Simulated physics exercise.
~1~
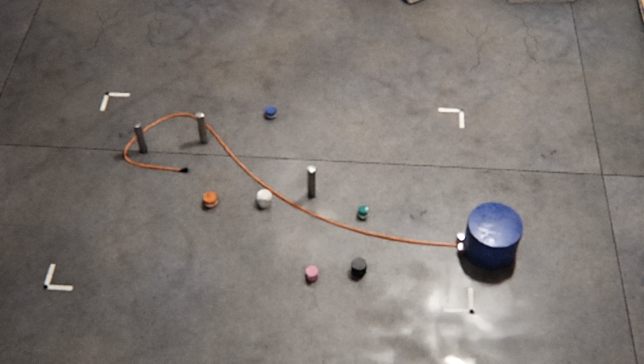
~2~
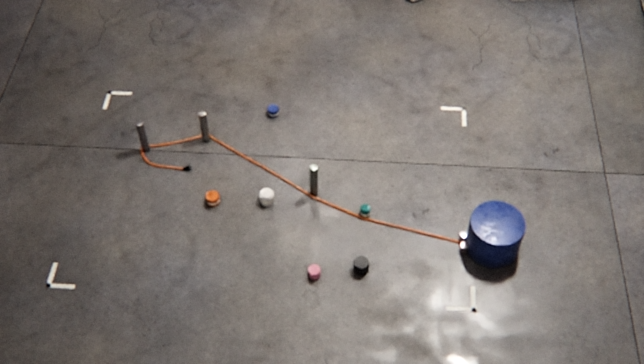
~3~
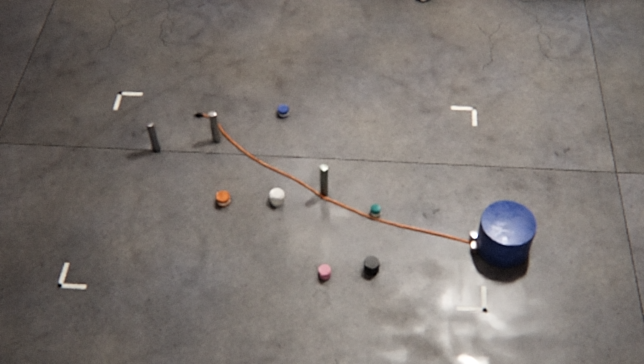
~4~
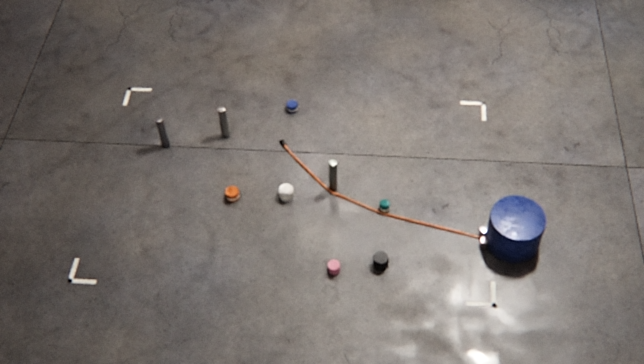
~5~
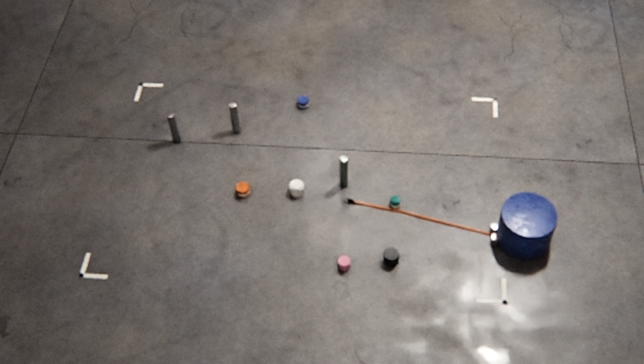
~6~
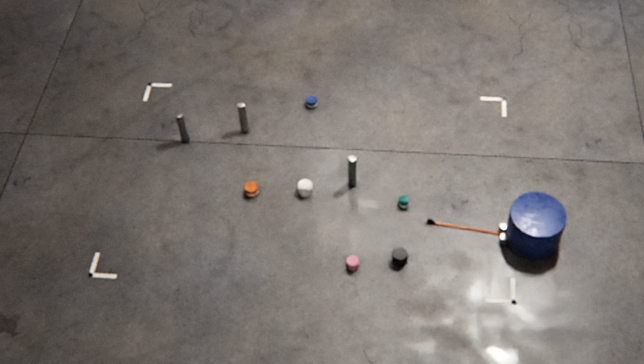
On a grey shop floor, an orange lead looped around upright posts among small coloured containers drew tight, then slid past the posts toward a big blue reel on the right, ending with a short stretch still out and the containers seemingly unmoved.
